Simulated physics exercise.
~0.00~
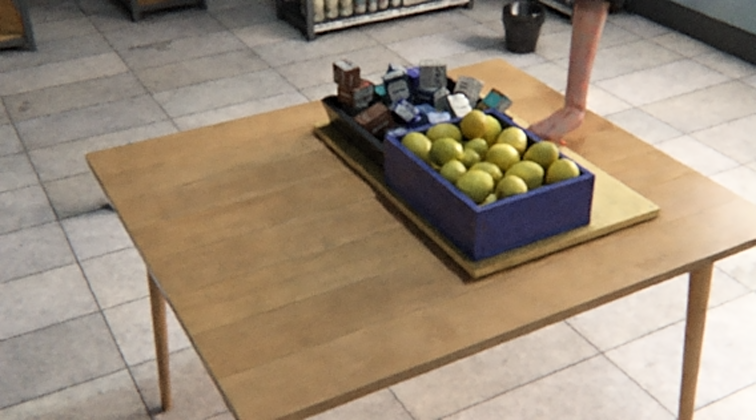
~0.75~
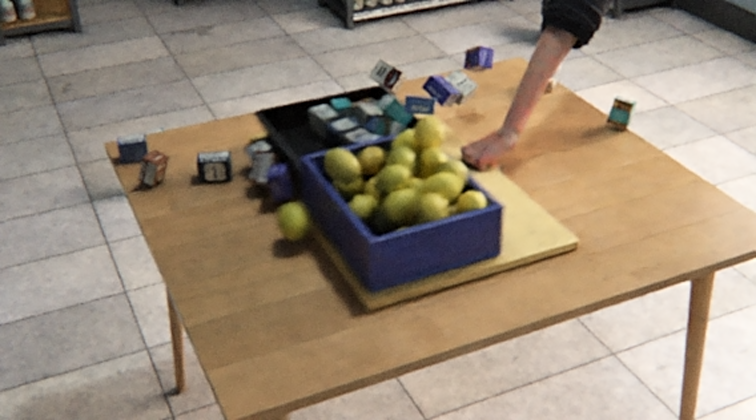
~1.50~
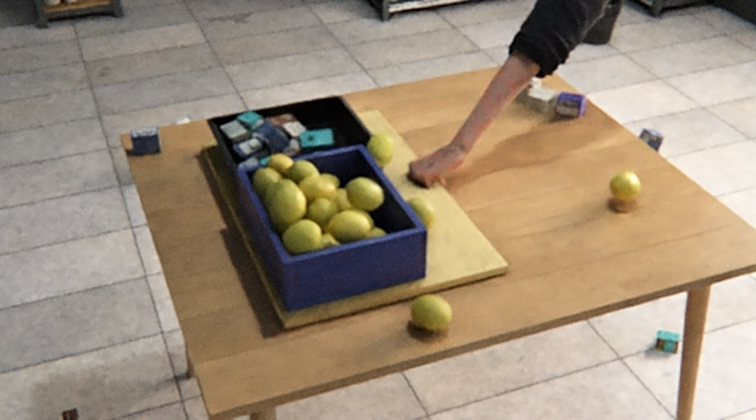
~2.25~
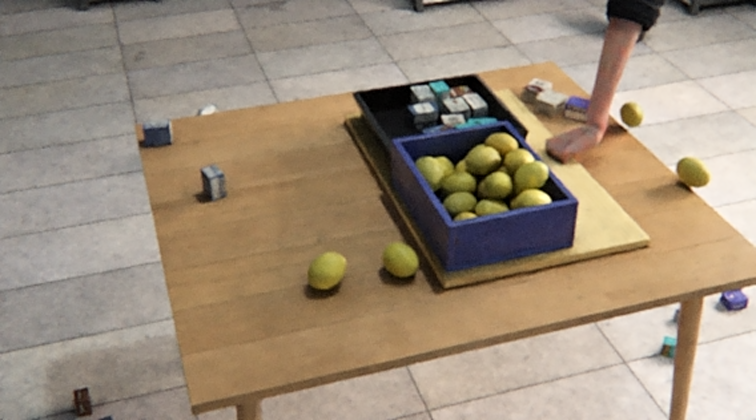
Lemons and small cartons tumbled out of two open baskets as a hand slid the board beneath them left and back right across a wooden table, leaving several scattered on the tabletop and floor while most of the lemons stayed in the blue basket.
